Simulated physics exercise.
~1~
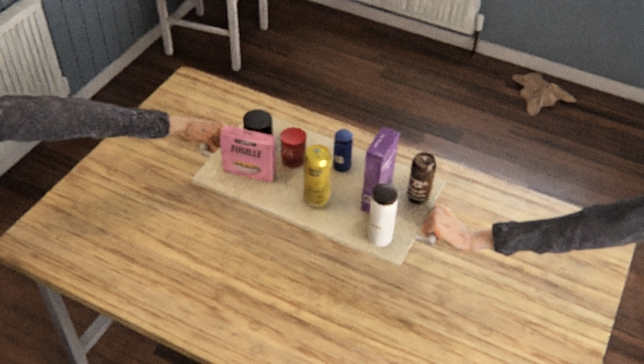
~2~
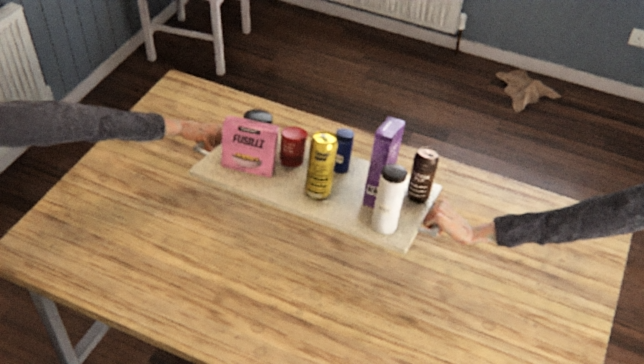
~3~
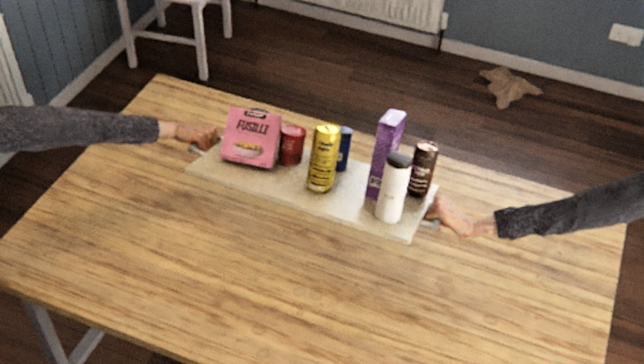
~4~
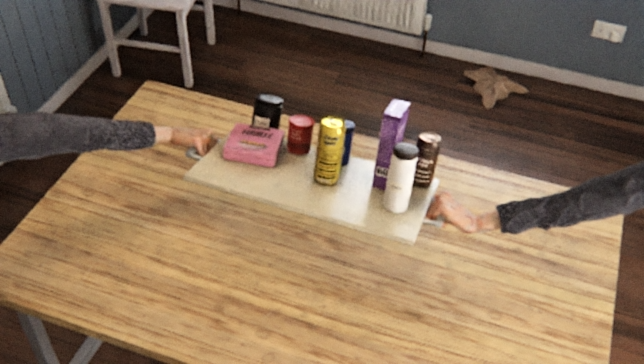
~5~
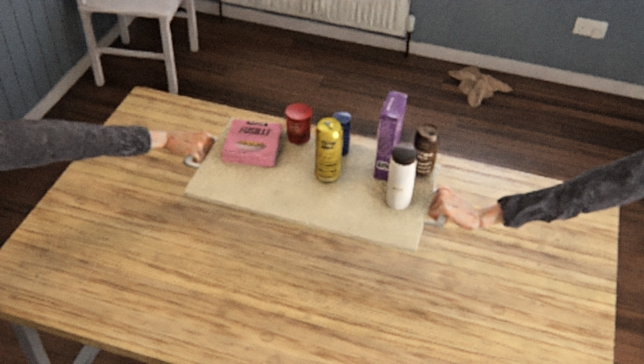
The video shows two hands holding a flat, rimless tray of packets, jars, cans and a shaker above a wooden table, dipping its far edge, then bringing it nearly level; the pink packet tips onto its side, the black jar leaves the tray, and several other items shift but stay upright.
